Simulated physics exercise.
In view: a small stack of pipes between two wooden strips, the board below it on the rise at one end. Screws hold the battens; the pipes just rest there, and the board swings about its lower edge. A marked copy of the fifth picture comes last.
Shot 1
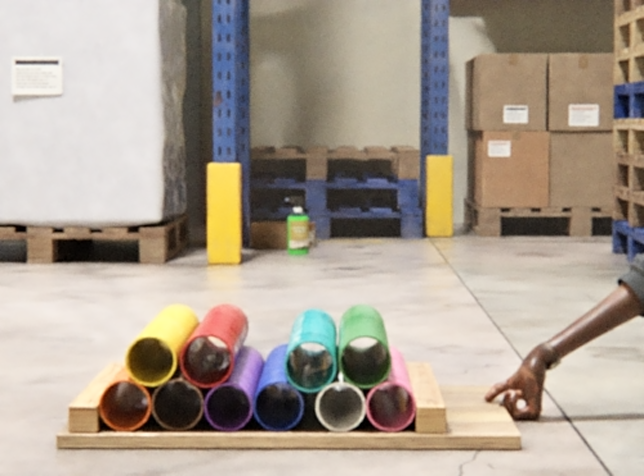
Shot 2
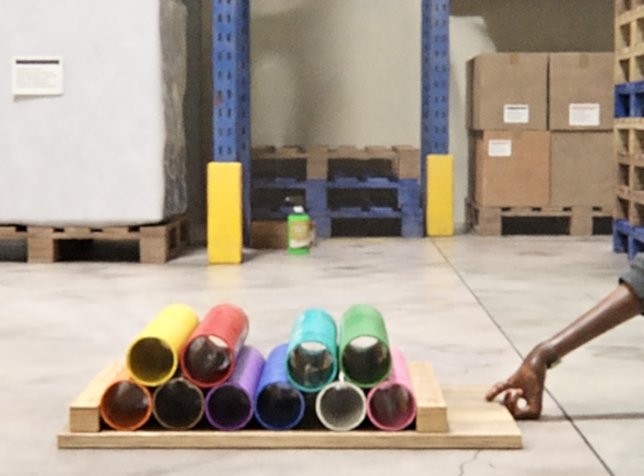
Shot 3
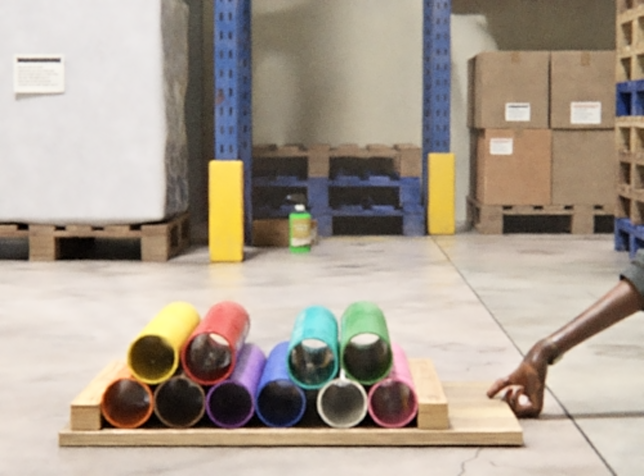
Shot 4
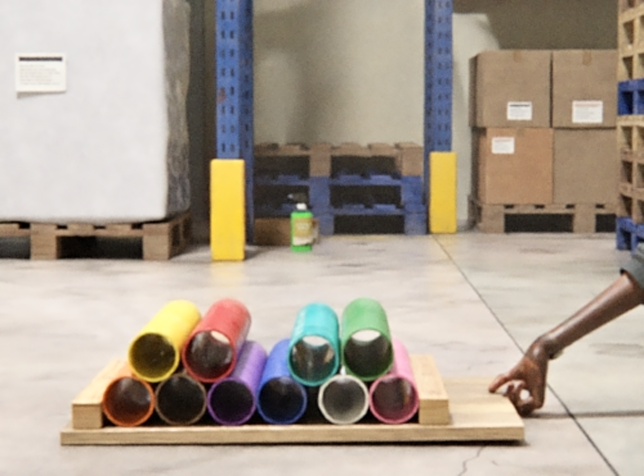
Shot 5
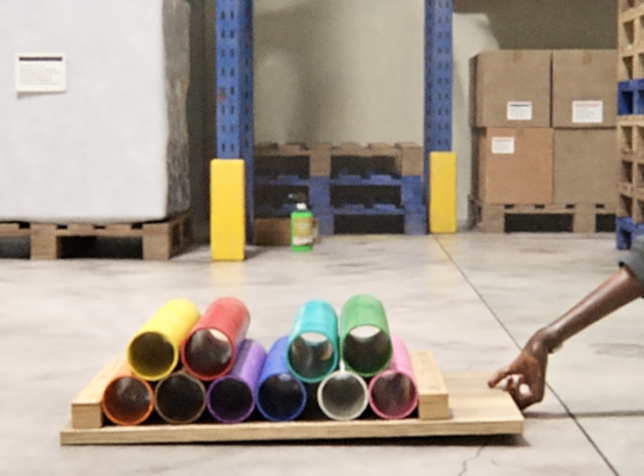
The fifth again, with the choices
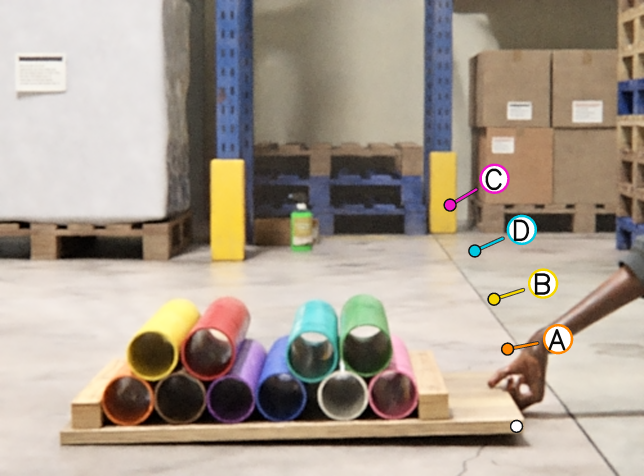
A dark-skinned hand at the right pinches the end of a wooden board on a pale warehouse floor and raises it very slightly, seen from low in front by a nearly still camera. Between two wooden strips, yellow, red, turquoise and green pipes rest on orange, dark, purple, blue, white and pink ones. The pipes keep their arrangement, with pallets, boxes and blue posts behind.
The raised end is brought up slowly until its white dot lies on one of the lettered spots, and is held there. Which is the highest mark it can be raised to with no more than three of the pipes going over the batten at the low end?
Up to D.
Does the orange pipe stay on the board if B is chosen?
The orange pipe: Yes.
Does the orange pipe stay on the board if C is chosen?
The orange pipe: Yes.
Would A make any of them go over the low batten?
No, at A.
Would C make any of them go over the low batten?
At C: Yes.
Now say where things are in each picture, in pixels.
The first picture shows purple pipe (229, 407); blue pipe (278, 406); white pipe (341, 407).
The second picture shows white pipe (341, 406); pink pipe (392, 406).
The third picture shows board (295, 398); white pipe (343, 403); pink pipe (393, 402); orange pipe (127, 403).
The fourth picture shows board (296, 395); orange pipe (128, 401); brown pipe (181, 400).
The fifth picture shows board (296, 392); orange pipe (128, 400); brown pipe (180, 398).
On the marked copy, A at (508, 349); B at (494, 299); C at (450, 205); D at (475, 251); the white dot at (516, 426).
Taking D. A third of the way, board at 17°.
Two thirds of the way, board at 24°.
When it is over, board at 24°, three over the low batten (turquoise, red, yellow).
As for the rest, A none over the low batten; B none over the low batten; C four over the low batten (turquoise, green, red, yellow).
